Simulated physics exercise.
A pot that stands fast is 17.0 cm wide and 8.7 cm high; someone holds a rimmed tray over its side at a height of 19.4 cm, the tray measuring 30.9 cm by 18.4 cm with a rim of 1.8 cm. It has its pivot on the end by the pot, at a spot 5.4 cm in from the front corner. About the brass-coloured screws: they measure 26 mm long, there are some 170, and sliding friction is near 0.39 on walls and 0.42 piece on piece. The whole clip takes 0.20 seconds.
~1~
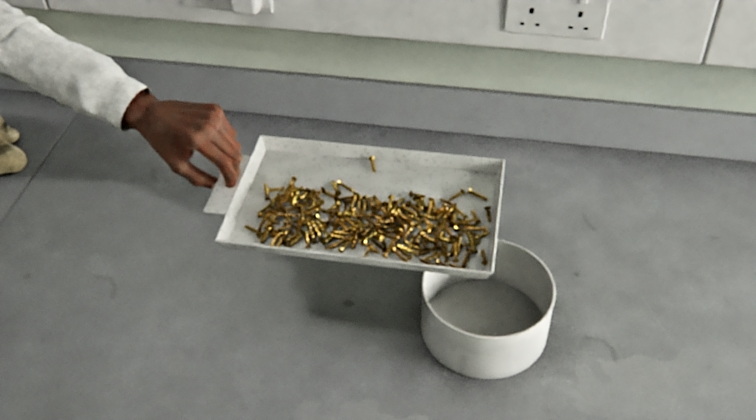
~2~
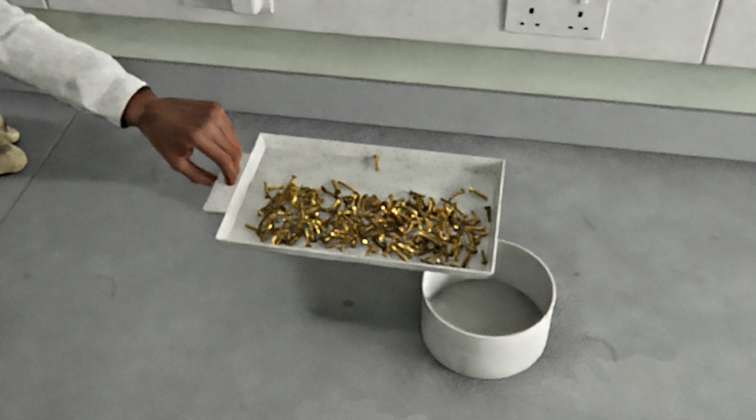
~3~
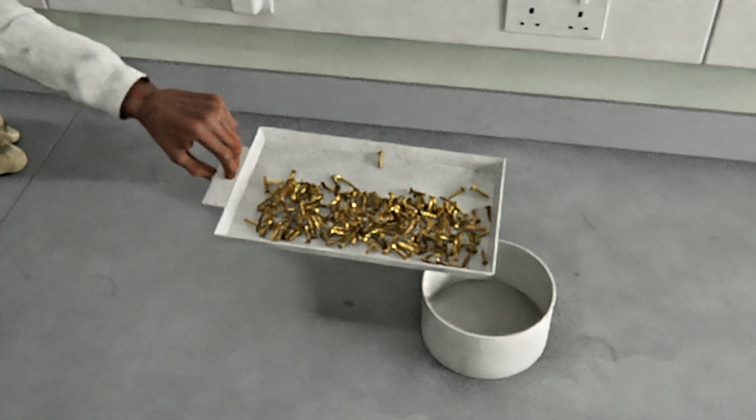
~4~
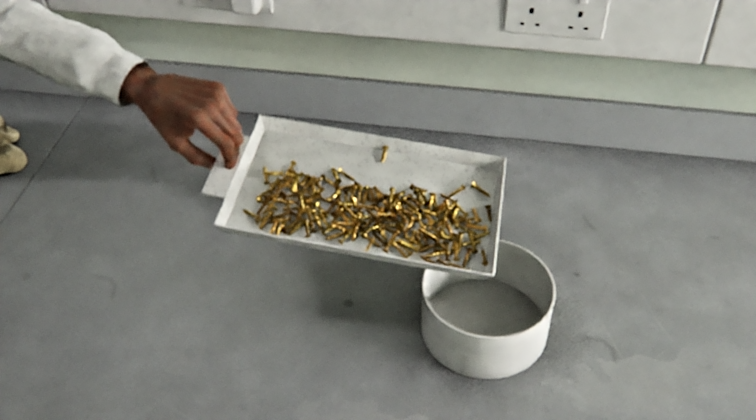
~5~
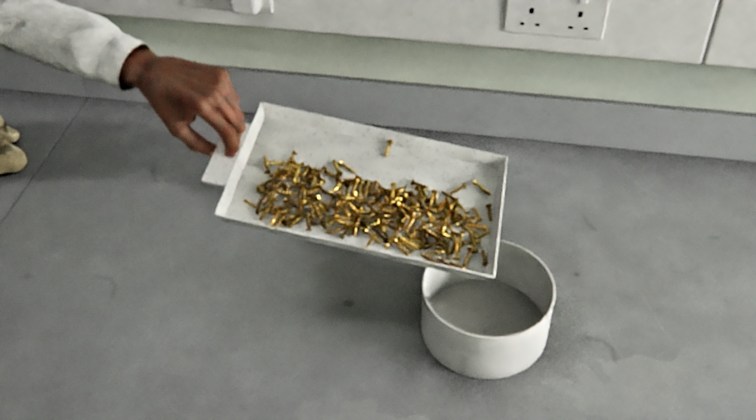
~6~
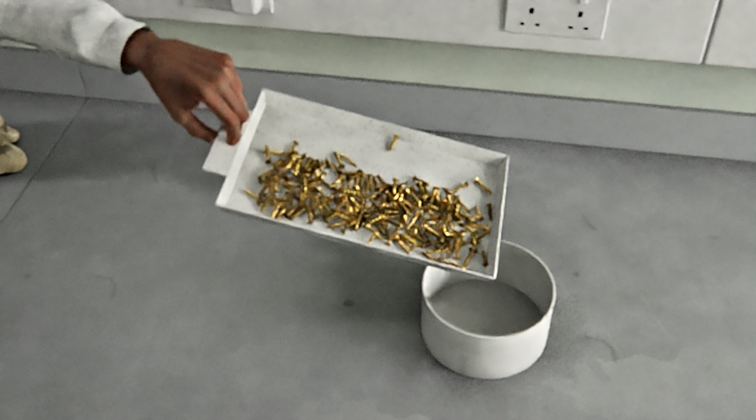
A white tray scattered with small brass-coloured screws started out level, then tilted gradually as a hand raised its left end, while its right end stayed low over a round white pot.
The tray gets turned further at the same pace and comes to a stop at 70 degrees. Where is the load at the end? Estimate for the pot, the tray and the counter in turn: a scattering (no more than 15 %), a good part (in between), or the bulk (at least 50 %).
Estimate - pot: A good part, tray: A scattering, counter: The bulk.
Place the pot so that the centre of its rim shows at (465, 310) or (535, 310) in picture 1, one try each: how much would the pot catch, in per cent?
Try one: ~ 20 %; try two: ~ 70 %.
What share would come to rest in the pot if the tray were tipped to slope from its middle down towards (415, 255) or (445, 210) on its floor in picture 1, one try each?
I'd put it at roughly 15 per cent for the first tilt and roughly 45 per cent for the second.
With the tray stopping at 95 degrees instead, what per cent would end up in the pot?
About 25 in a hundred would end up in the pot.
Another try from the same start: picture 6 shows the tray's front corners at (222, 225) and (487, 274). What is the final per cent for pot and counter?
Pot 10; counter 90.
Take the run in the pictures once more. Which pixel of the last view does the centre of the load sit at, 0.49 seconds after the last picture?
Estimated load position: Around (484, 247).
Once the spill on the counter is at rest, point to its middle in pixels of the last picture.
I'd put it near (578, 411).
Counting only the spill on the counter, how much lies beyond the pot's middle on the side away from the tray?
About 100 per cent.
Then, 0.29 s after the last picture, tilt 41 degrees; the tray holds 100 %, the pot 0 %.
Then, 0.49 s after the last picture, tilt 61 degrees; the tray holds 95 %, the pot 0 %.
Then, 0.80 s after the last picture, tilt 70 degrees; the tray holds 5 %, the pot 20 %.
In the end, pot 25 %, tray 5 %, counter 70 %.
